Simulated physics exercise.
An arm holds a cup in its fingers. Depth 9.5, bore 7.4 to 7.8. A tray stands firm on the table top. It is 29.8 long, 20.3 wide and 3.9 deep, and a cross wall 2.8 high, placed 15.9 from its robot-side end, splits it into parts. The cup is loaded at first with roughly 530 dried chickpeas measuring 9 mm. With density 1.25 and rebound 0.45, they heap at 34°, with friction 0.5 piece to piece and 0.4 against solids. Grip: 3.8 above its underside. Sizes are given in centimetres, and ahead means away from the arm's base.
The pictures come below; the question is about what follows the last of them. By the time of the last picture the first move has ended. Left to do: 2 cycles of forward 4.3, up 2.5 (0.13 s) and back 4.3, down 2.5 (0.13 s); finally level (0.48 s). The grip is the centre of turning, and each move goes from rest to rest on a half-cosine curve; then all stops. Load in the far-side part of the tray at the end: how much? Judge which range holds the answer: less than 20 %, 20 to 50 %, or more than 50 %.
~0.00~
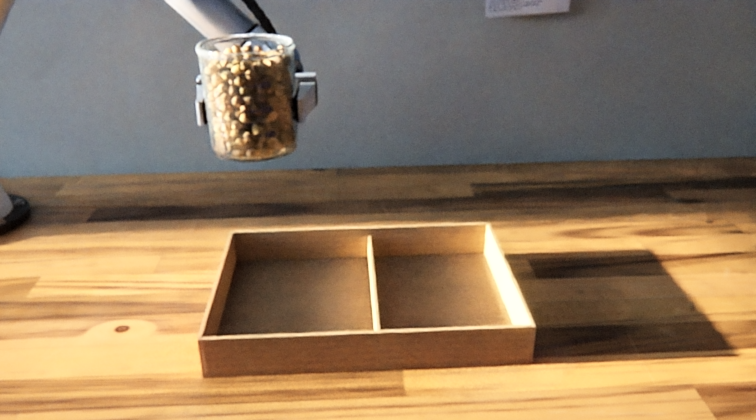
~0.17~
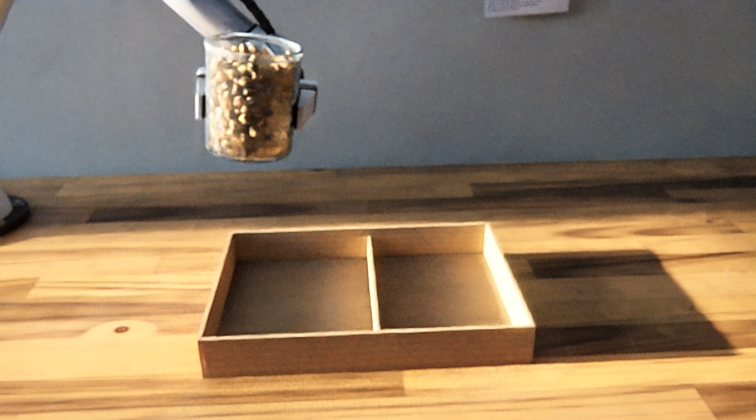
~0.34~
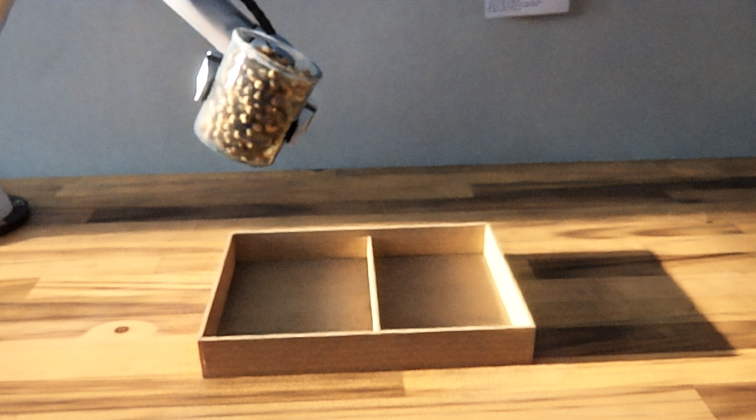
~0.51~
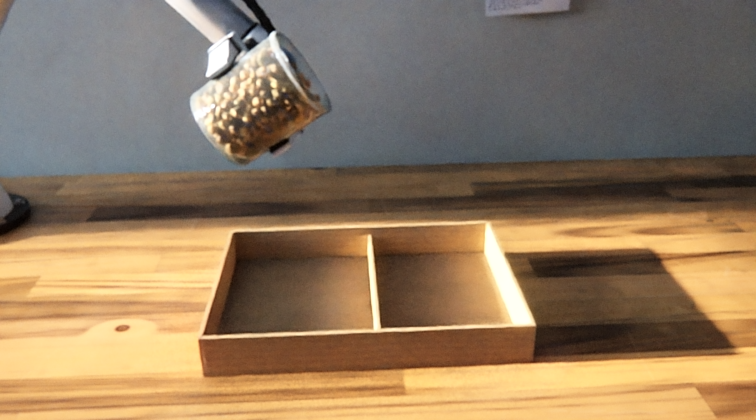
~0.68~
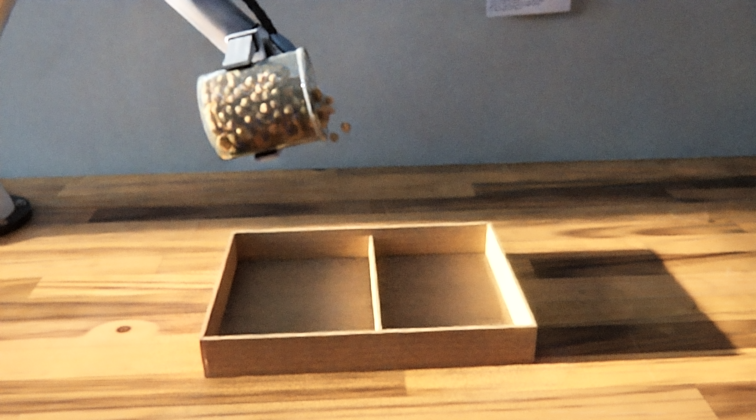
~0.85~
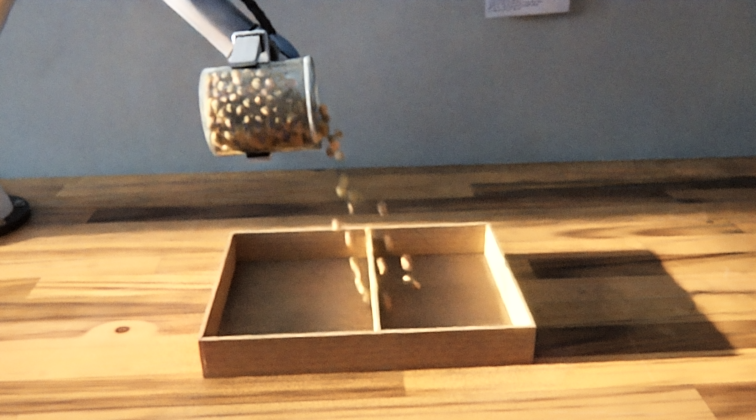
The range is more than 50 %.
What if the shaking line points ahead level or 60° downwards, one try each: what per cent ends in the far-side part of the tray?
You'd get about 65 per cent with the first setting and about 30 per cent with the second.
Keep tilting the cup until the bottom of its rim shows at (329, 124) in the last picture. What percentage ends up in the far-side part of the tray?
Estimate: About 55 per cent.
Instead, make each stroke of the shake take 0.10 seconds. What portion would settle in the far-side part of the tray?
I'd expect some 90 per cent.
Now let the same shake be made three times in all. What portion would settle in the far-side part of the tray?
Probably about 80 in a hundred.
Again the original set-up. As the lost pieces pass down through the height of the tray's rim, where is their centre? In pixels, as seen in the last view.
About at (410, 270).
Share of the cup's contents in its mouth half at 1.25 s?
Near 60 in a hundred.
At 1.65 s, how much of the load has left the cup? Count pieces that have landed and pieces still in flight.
Share gone by then: Near 90 %.
After 1.25 s, tilted 86° forward, highest piece 24 above the table; 338 in the far-side part, 130 in the cup, 50 in the robot-side part, 9 in flight or on a rim.
After 1.65 s, tilted 32° forward, highest piece 24 above the table; 399 in the far-side part, 79 in the robot-side part, 48 in the cup, 1 on the table or floor.
After 2.05 s, level, highest piece 21 above the table; 399 in the far-side part, 79 in the robot-side part, 48 in the cup, 1 on the table or floor.
After 3.10 s, level, highest piece 21 above the table; 399 in the far-side part, 79 in the robot-side part, 48 in the cup, 1 on the table or floor.
At rest, 399 in the far-side part, 79 in the robot-side part, 48 in the cup, 1 on the table or floor. That is 76 % in the far-side part of the tray.
